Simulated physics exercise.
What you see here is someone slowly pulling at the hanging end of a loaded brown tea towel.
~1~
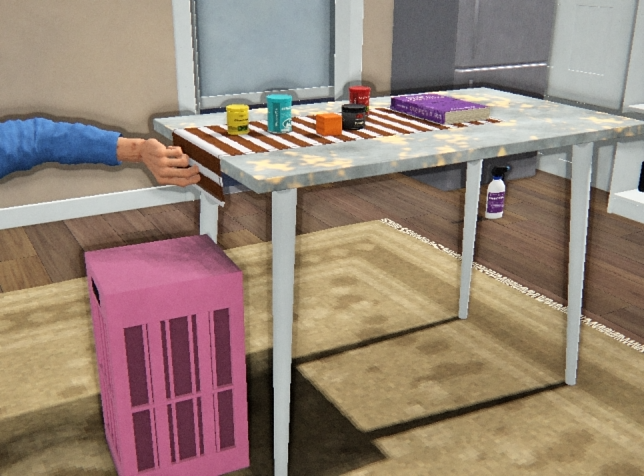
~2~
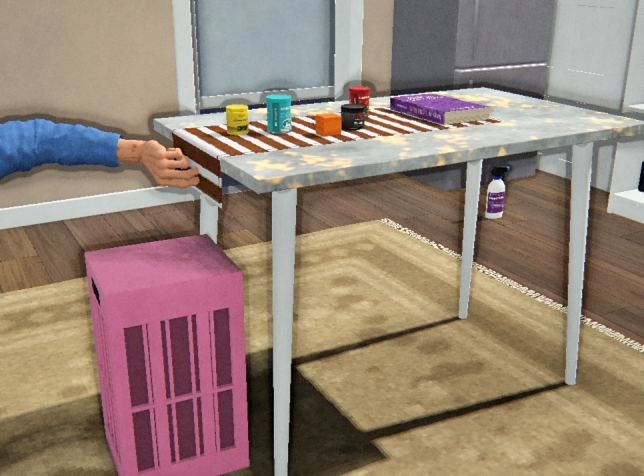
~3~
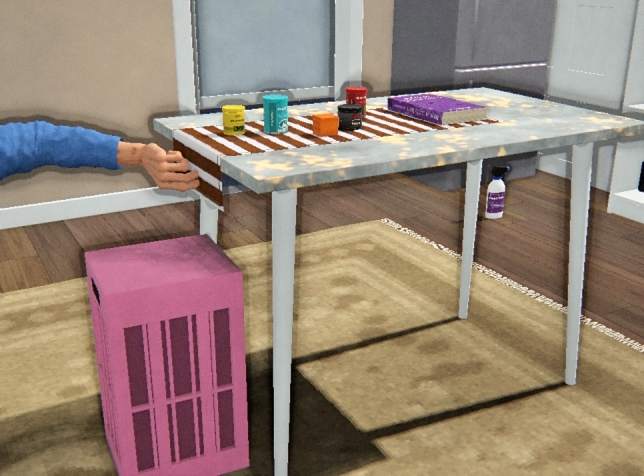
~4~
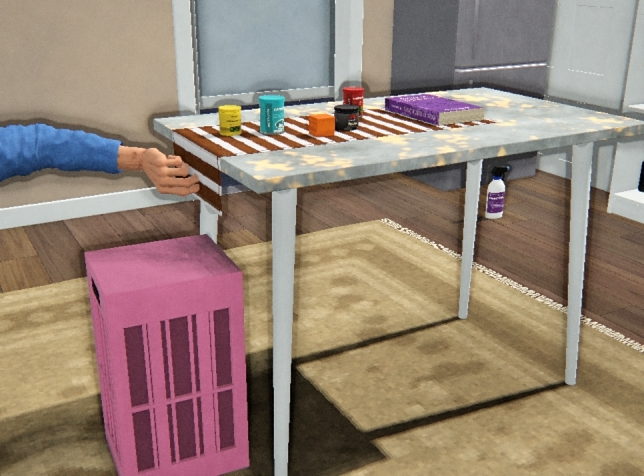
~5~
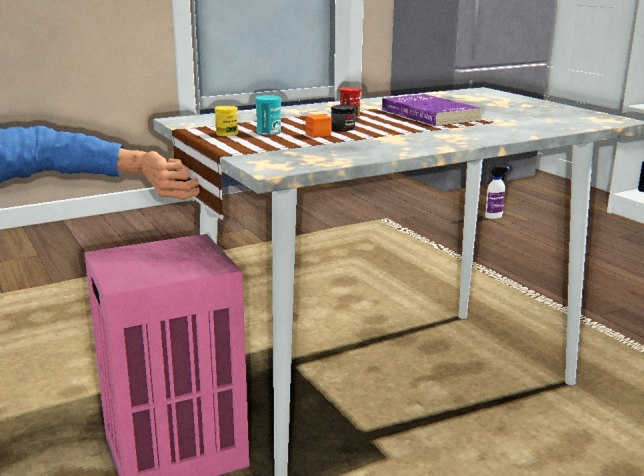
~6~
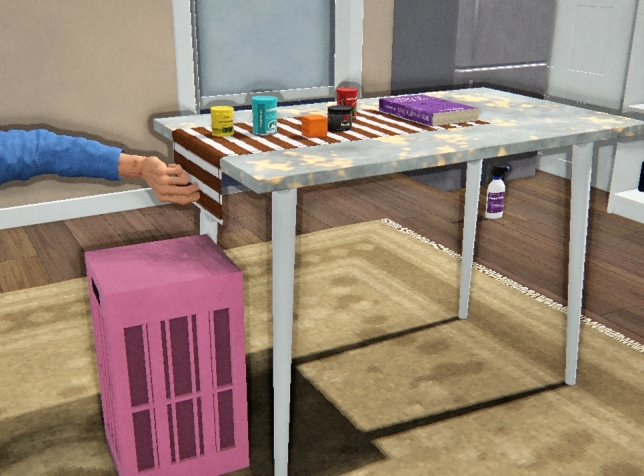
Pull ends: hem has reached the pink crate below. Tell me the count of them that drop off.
Yeah well, the pull sends off one piece and stops there.
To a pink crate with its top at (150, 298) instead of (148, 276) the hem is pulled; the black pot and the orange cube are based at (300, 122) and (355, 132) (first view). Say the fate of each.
The black pot ends up still on top and the orange cube ends up still on top.
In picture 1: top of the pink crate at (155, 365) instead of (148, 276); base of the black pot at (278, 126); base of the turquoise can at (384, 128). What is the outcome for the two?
As for the black pot, it leaves the top; as for the turquoise can, it stays in place.
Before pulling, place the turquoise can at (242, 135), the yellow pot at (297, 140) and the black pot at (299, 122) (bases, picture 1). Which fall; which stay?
My call: The turquoise can takes a tumble; the yellow pot hangs on; the black pot hangs on.
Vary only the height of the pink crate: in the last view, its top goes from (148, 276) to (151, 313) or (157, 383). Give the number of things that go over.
The count would be 2 and then 4.
Soon after, hem on the crate; all still up.
Then, hem on the crate; yellow pot gone.
At rest, hem on the crate; yellow pot gone. The table loses one.
